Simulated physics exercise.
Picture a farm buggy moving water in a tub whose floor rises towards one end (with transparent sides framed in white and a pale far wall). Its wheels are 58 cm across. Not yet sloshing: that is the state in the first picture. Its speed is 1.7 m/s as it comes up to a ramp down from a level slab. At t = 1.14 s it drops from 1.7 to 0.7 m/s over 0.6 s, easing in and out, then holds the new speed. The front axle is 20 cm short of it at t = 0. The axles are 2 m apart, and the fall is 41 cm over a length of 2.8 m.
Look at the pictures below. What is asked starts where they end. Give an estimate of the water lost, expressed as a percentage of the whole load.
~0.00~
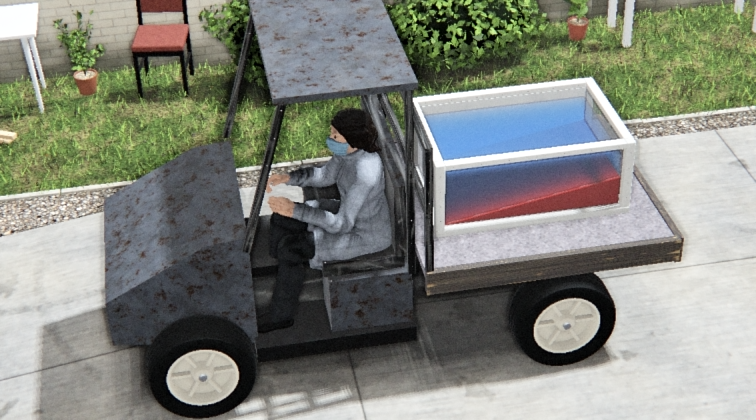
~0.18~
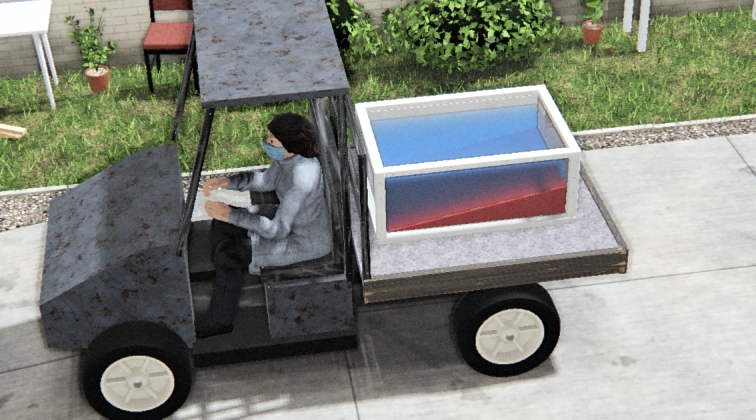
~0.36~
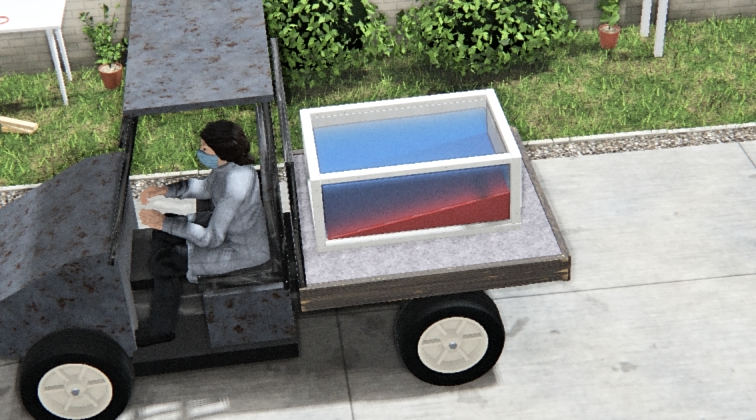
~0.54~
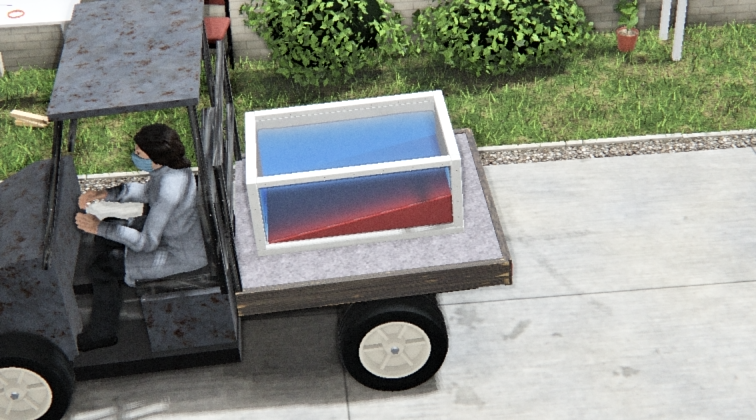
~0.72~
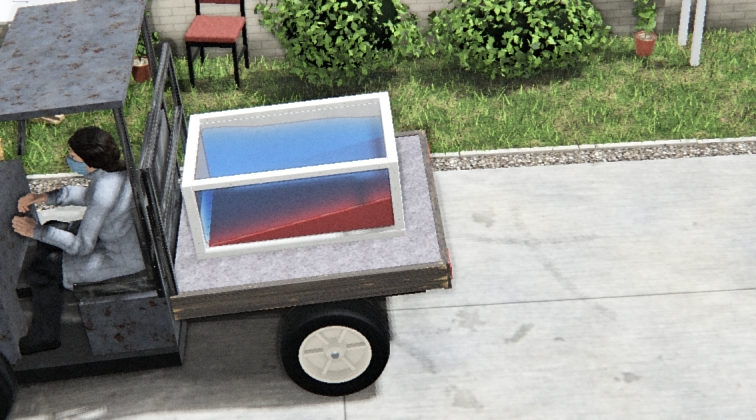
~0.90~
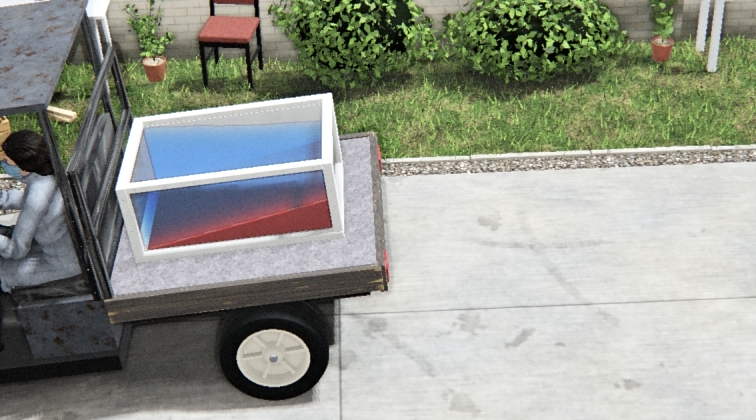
Roughly 15 per cent of the load is lost.
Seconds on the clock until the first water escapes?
That comes at some 1.6 s.
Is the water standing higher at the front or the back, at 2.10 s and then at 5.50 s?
Tilt: Towards the fore end, then towards the aft end.
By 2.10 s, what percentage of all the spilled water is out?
Close to 90 in a hundred.
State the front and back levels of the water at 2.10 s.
The front stands at 40 cm and the back at 18 cm.
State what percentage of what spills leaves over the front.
Roughly 100 in a hundred.
After 2.10 s it stands 18 cm high behind and 41 cm in front; 13 per cent has gone over the front.
After 3.70 s it stands 24 cm high behind and 31 cm in front; 15 per cent has gone over the front.
After 5.50 s it stands 36 cm high behind and 25 cm in front; 15 per cent has gone over the front.
After 7.99 s 15 per cent has gone over the front, 25 of 166 litres.
